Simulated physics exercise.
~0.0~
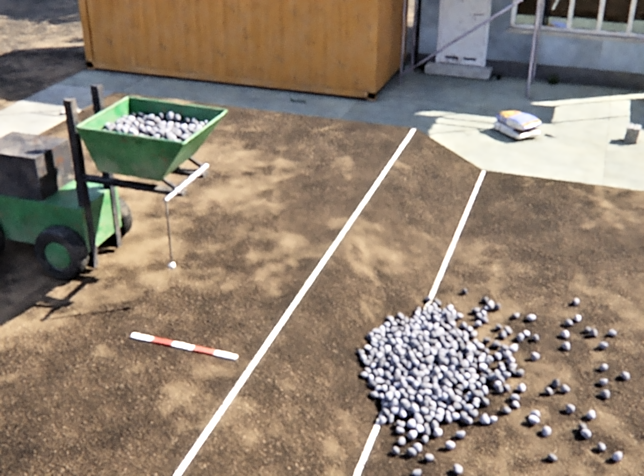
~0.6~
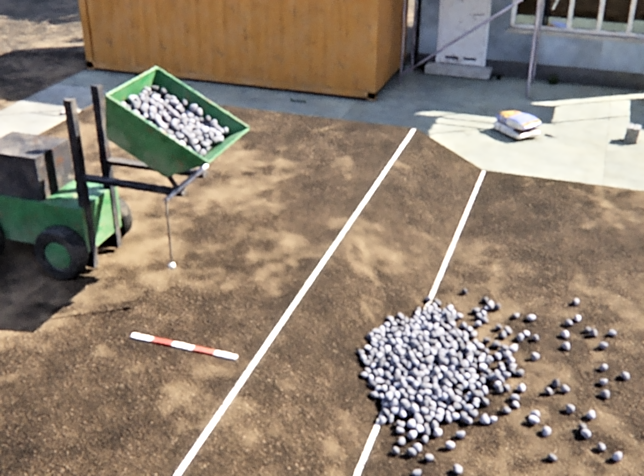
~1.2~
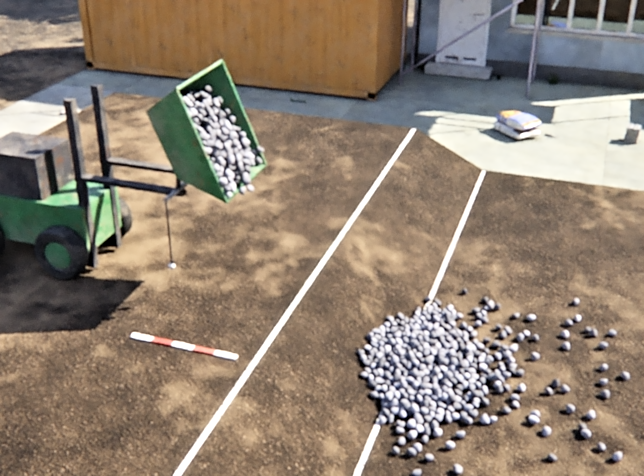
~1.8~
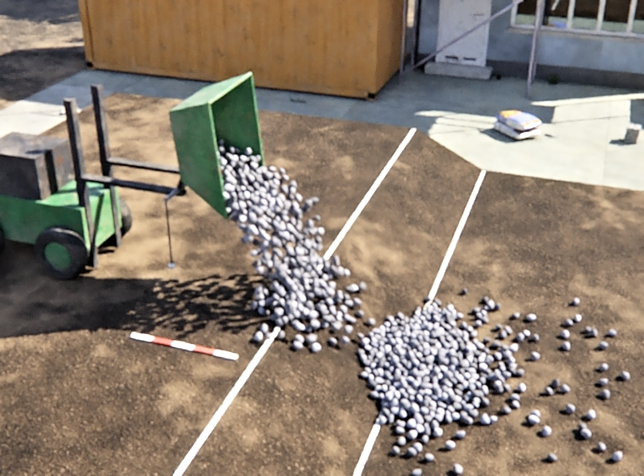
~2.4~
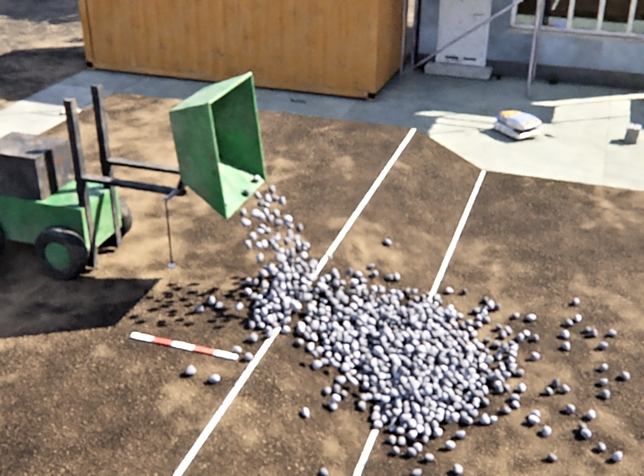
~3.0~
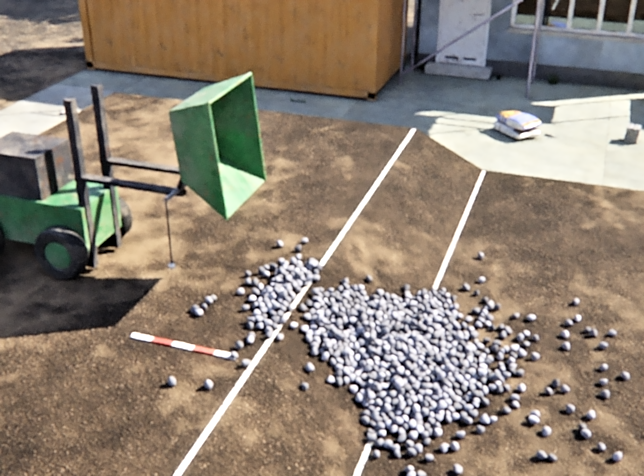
A green forklift tips its skip and pours grey cobbles downslope, joining the earlier heap.
